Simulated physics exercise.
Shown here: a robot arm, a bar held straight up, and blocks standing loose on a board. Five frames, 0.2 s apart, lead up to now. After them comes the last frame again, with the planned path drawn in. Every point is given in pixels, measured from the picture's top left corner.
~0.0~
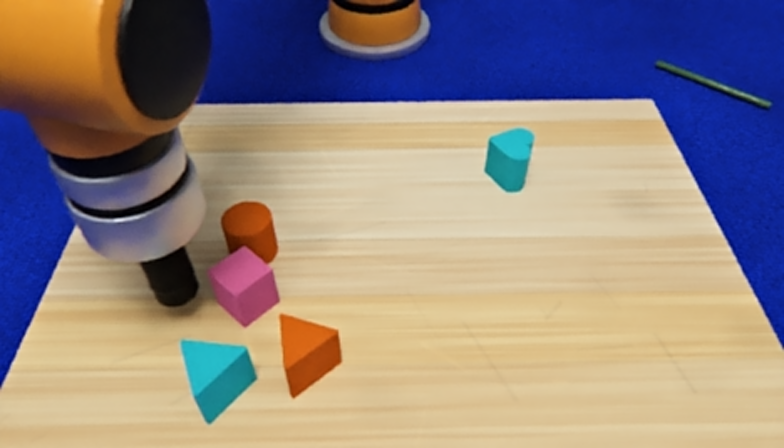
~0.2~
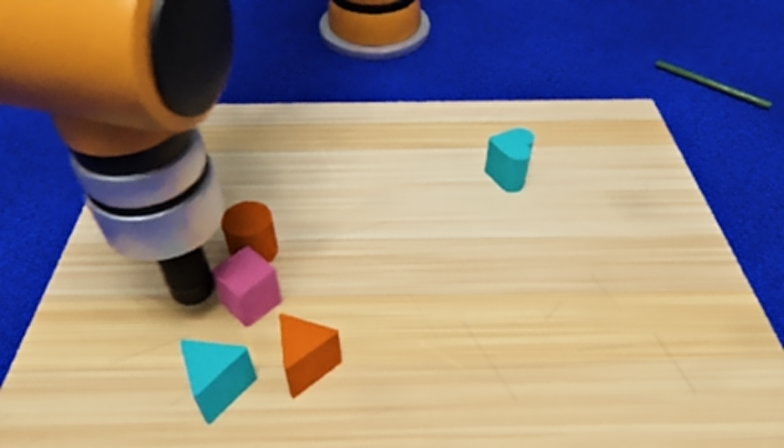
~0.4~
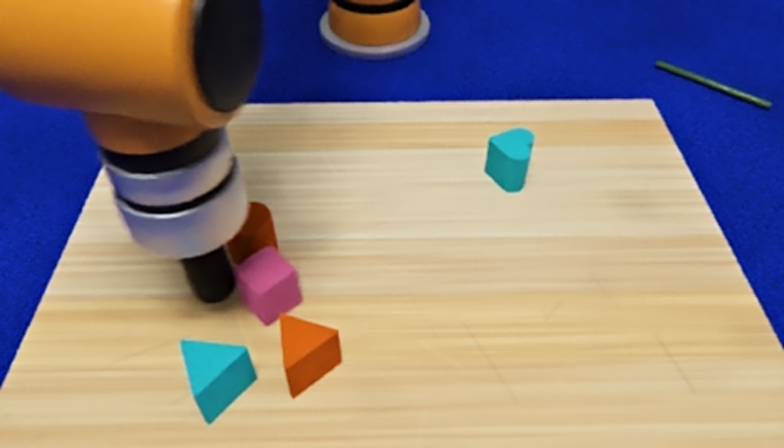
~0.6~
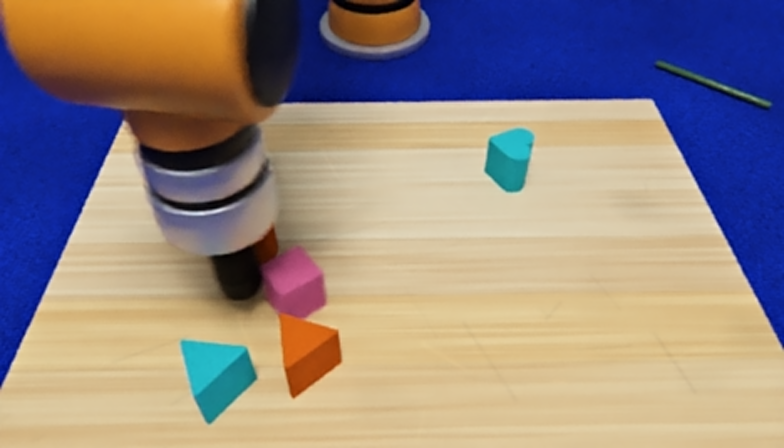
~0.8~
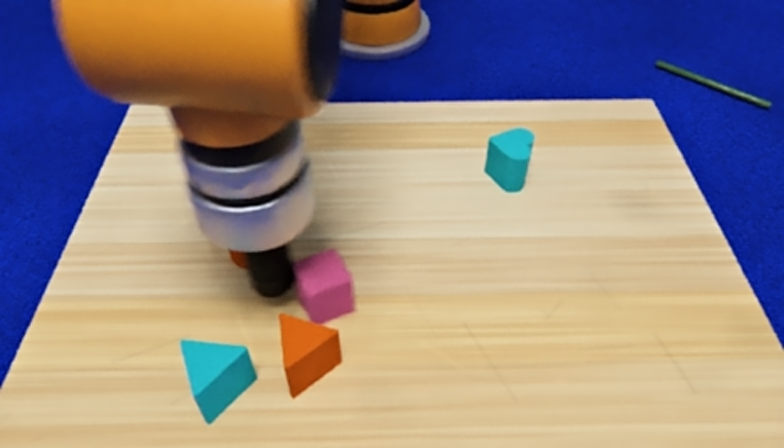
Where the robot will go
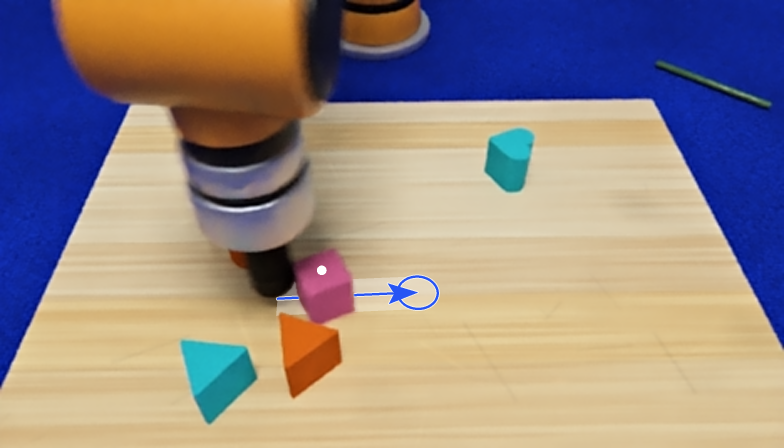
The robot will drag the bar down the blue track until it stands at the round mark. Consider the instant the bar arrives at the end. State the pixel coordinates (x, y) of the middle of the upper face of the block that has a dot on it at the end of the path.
Top centre: (443, 292).
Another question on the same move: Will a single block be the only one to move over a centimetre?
Yes, it checks out.
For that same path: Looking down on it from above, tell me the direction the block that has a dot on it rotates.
The block that has a dot on it rotates clockwise.
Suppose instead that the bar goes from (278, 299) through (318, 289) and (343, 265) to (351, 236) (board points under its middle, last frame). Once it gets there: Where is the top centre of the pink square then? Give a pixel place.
It is at (363, 268).
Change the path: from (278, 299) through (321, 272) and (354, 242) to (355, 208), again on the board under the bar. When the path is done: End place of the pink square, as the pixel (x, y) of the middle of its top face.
At pixel (349, 261).
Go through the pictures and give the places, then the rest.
The first picture shows lower end of the bar (178, 292), tops of blocks, orange circular block (246, 217), pink square (240, 269).
The second picture shows bar (194, 290), pink square (243, 269).
The third picture shows bar (215, 288), pink square (264, 268).
The fourth picture shows bar (242, 285), pink square (291, 269).
The fifth picture shows bar (274, 282), orange circular block hidden, pink square (322, 270).
The drawn path runs from (278, 299) to (418, 292); the dot is on the pink square.
The first path, step by step. One third of the way, bar (324, 280); pink square (365, 274), turned 35° clockwise.
Two thirds of the way, bar (372, 278); pink square (408, 283), turned 70° clockwise.
At the end, bar (419, 276); orange circular block not moved; pink square (443, 292), turned 100° clockwise.
